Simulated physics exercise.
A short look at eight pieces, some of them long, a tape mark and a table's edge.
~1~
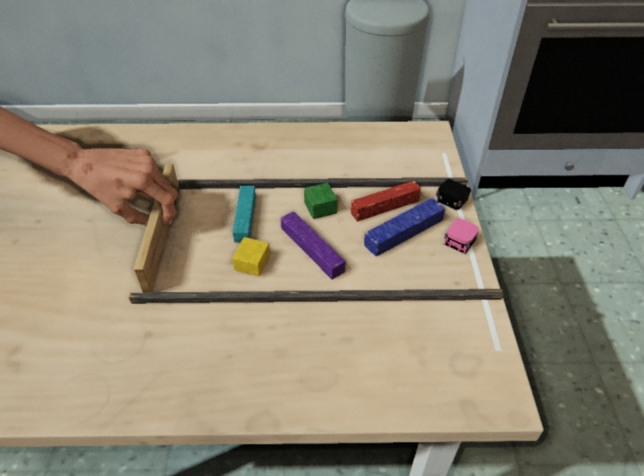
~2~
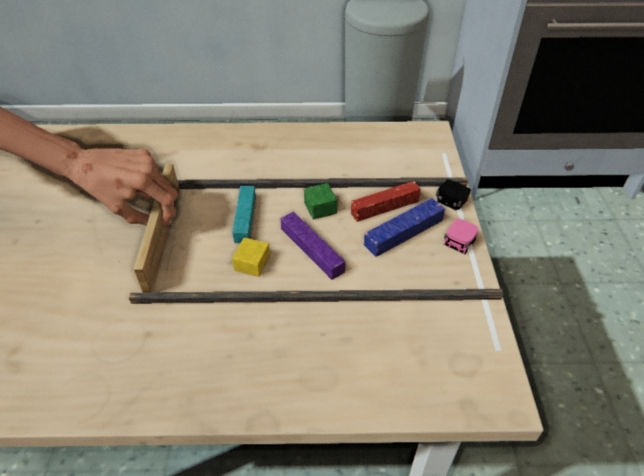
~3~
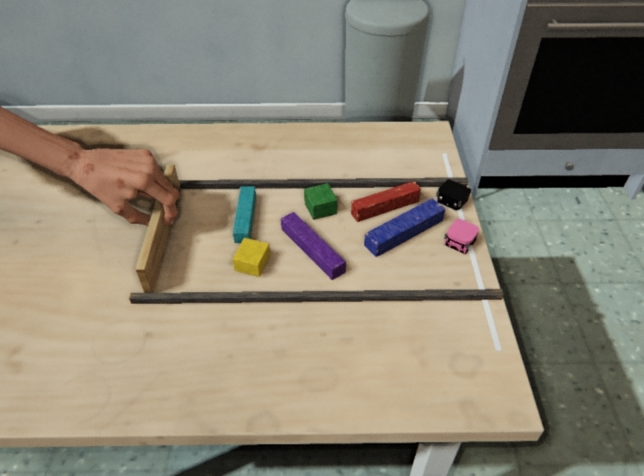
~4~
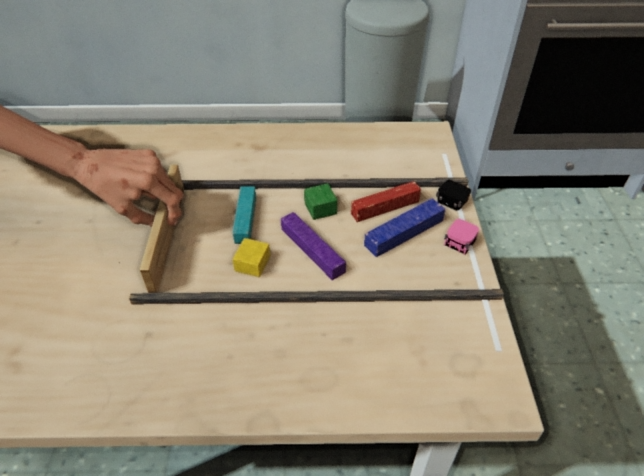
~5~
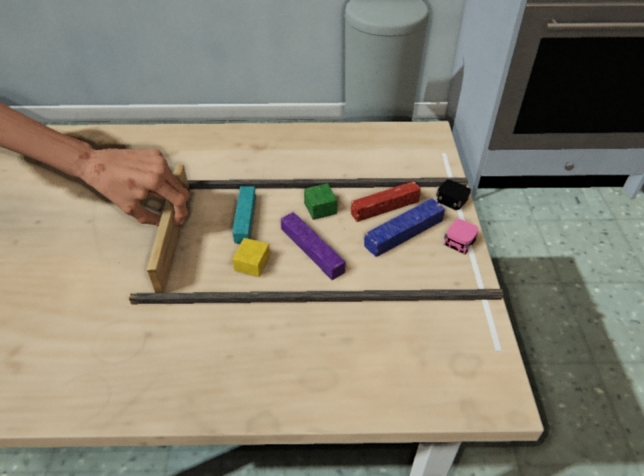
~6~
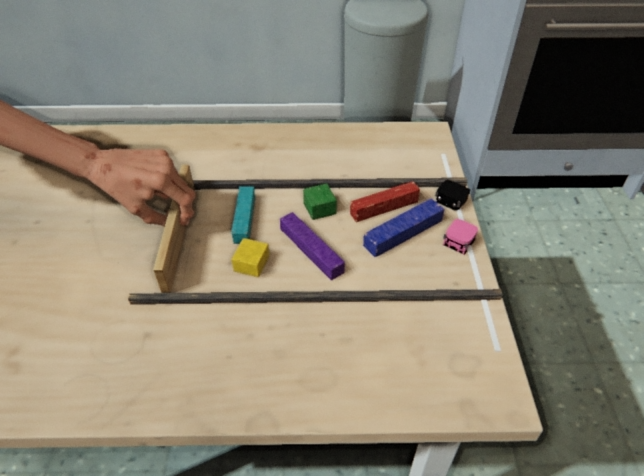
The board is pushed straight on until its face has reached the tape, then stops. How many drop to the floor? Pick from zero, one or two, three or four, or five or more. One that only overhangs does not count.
Outcome: The number that fall off is five or more.
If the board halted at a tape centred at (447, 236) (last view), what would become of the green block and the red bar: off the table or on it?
The green block holds on; the red bar falls.
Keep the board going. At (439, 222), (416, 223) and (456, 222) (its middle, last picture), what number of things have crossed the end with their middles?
Past the end: 4, 3 and 6.
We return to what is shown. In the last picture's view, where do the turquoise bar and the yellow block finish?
About (469, 212), and the other about (488, 253).
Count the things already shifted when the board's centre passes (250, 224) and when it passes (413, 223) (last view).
2 and 8.
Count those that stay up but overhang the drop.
That would be 1.
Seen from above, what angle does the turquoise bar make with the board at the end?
Some 0 degrees.
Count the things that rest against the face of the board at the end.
It touches 2.
Soon after, none off yet; black case at rest near (452, 196); pink case at rest near (460, 237); blue bar at rest near (404, 227).
After that, none off yet; black case moving near (459, 197); pink case at rest near (460, 237); blue bar displaced a little near (429, 223).
And then, two off so far; black case off the edge near (443, 441); pink case upside down near (499, 283); blue bar displaced about its own width near (487, 216).
In the end, the number that fall off is five or more; gone, purple bar, green block, red bar, blue bar, pink case and black case.
